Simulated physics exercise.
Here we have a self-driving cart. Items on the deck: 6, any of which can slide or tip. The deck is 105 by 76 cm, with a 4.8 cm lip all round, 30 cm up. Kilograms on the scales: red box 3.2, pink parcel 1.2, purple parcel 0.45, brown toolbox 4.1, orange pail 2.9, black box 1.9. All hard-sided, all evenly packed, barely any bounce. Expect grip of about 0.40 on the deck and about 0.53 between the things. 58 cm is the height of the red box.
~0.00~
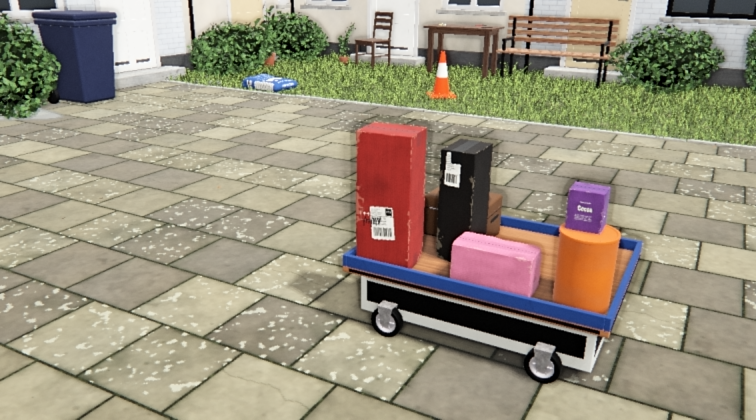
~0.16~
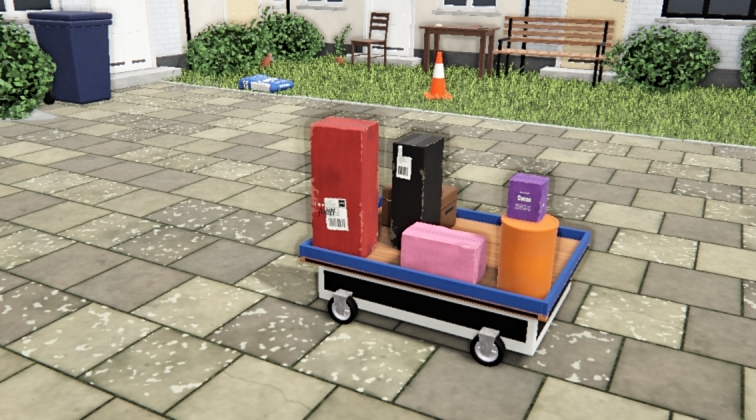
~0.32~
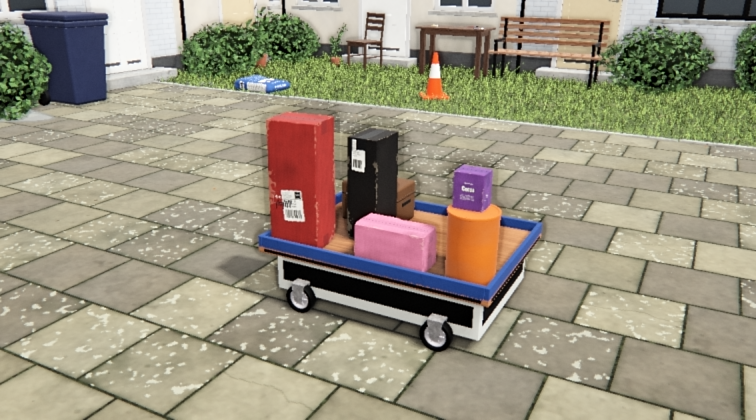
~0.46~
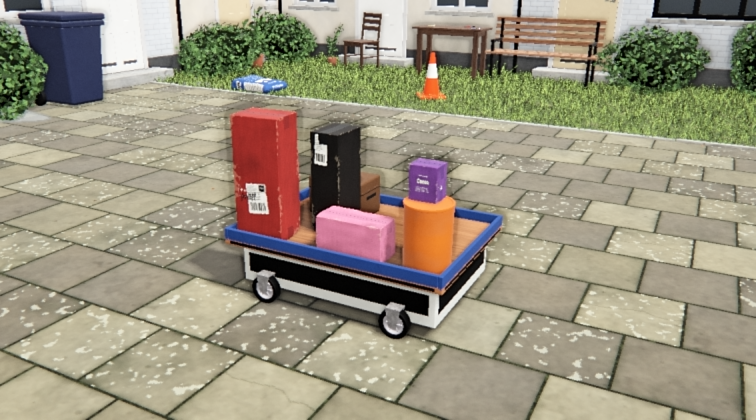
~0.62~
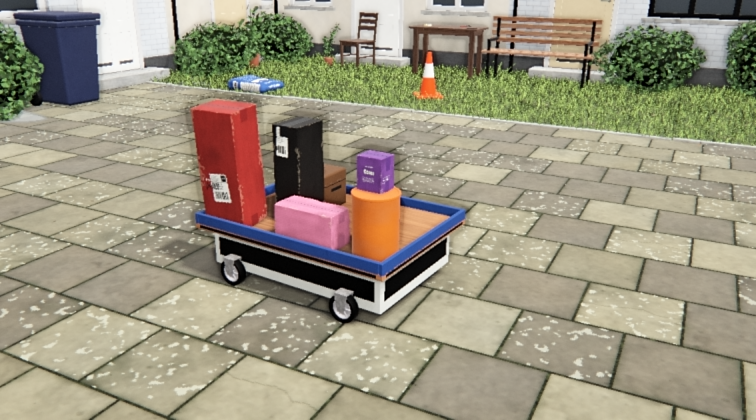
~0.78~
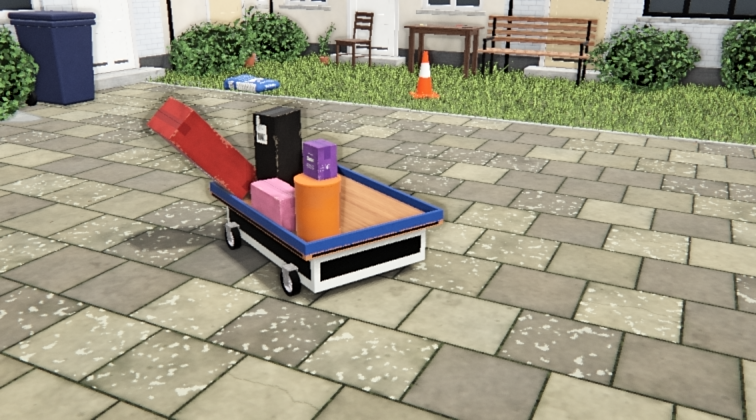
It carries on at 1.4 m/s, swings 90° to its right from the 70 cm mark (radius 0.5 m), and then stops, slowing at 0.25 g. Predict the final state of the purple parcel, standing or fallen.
Fallen.
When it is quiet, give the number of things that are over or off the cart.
3.
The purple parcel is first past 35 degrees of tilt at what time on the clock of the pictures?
It happens at about 1.2 s.
Around 1.08 s, cart has run 151 cm, turned 76°; purple parcel at 15° to upright near (263, 132); black box at 15° to upright; brown toolbox shifted 29 cm.
Around 1.38 s, cart has run 192 cm, turned 90°; purple parcel now off the cart; black box on its side; brown toolbox shifted 23 cm.
Finally (2.3 s), off the cart and tipped over, red box, purple parcel and black box; not toppled but over 10 cm from the start, brown toolbox; the other 2 still in place (within 10 cm). In the last view, purple parcel near (261, 193).
